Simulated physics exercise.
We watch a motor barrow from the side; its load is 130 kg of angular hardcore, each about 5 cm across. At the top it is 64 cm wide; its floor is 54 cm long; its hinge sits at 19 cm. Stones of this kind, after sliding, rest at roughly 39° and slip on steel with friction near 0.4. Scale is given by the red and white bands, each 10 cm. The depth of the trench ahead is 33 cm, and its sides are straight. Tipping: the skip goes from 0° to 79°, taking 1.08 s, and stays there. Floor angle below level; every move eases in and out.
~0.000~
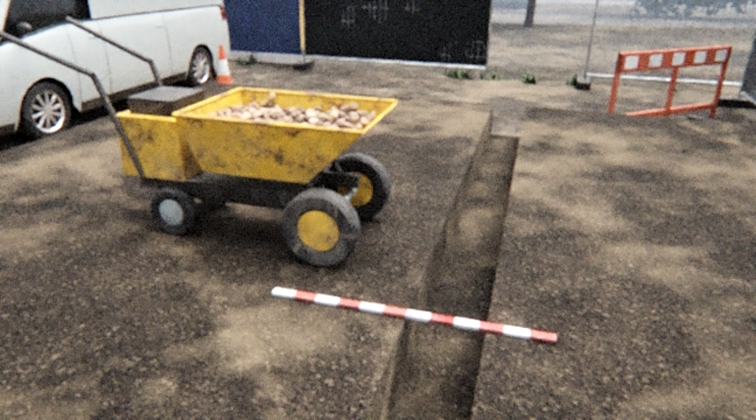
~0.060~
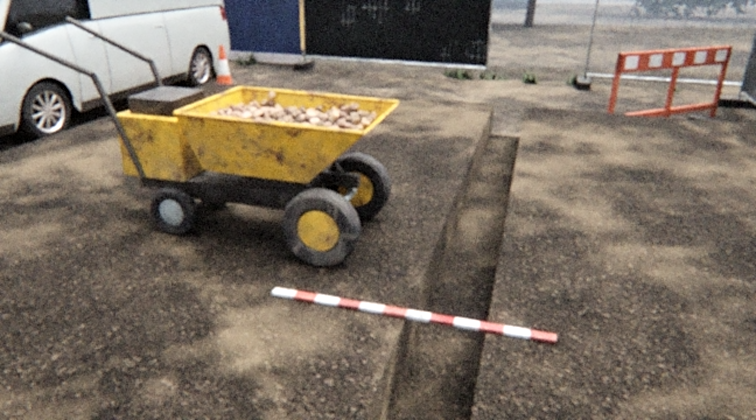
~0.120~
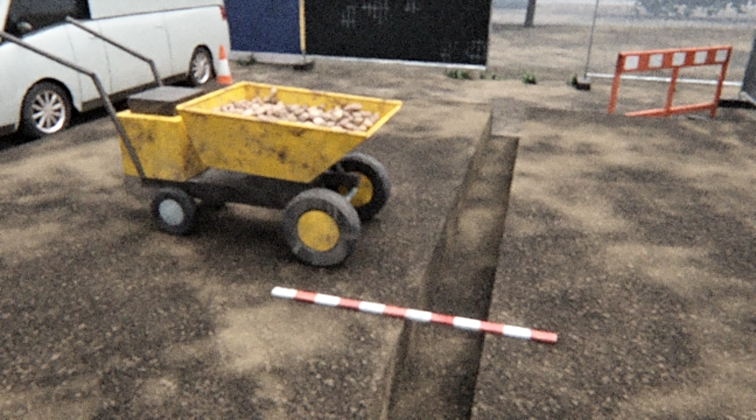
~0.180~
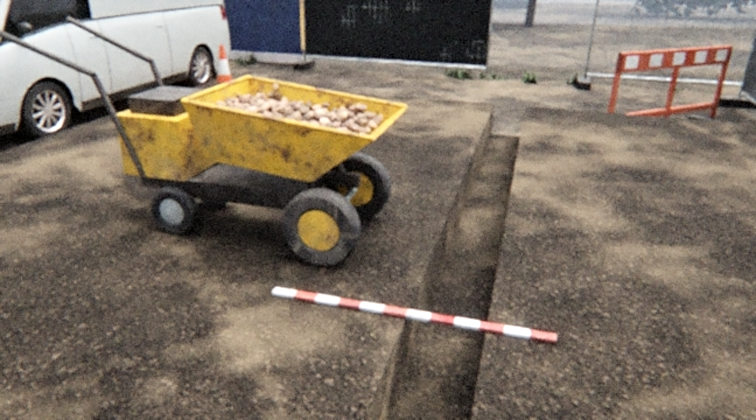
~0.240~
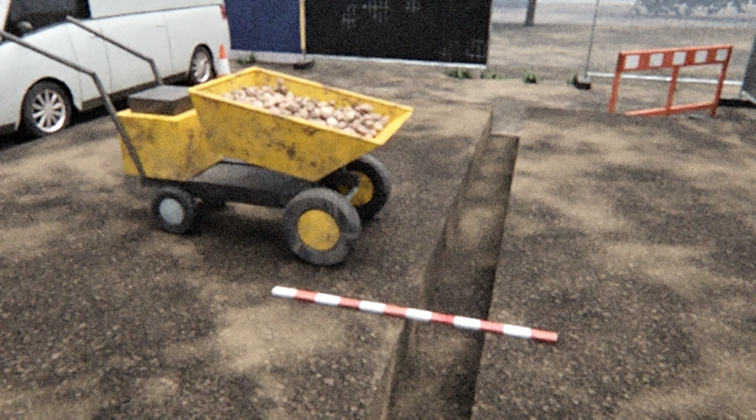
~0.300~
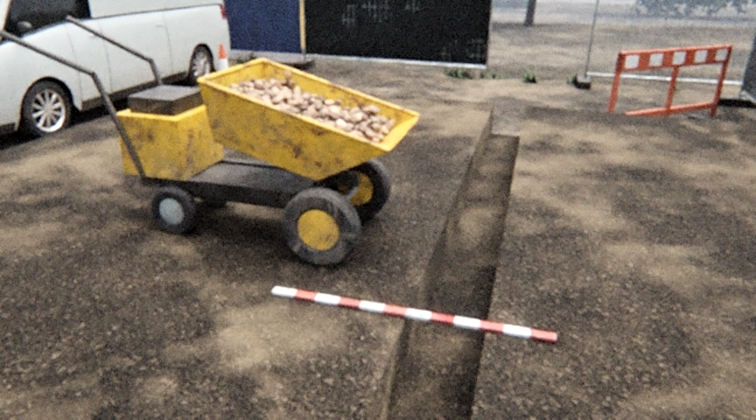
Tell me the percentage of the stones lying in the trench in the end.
Close to 94 %.
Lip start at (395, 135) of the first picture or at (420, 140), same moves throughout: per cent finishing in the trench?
The first start gives about 55 per cent, the second about 10.
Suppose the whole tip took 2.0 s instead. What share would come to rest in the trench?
With that change, it comes to around 100 per cent.
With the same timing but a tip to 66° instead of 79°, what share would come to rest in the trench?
Close to 90 per cent then.
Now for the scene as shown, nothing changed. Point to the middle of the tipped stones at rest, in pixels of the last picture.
Middle at around (467, 293), I'd say.
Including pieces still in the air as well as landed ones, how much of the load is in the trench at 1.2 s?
About 60 per cent by then.
After 0.8 s the floor is at 67°; 100 % in the skip; the foremost stones are at (443, 228).
After 1.2 s the floor is at 79°; 39 % in the skip, 59 % in the trench, 2 % past the trench; the foremost stones are at (517, 263).
After 1.5 s the floor is at 79°; 2 % in the skip, 92 % in the trench, 6 % past the trench; the foremost stones are at (590, 272).
After 3.5 s the floor is at 79°; 0 % in the skip, 94 % in the trench, 6 % past the trench; the foremost stones are at (607, 274).
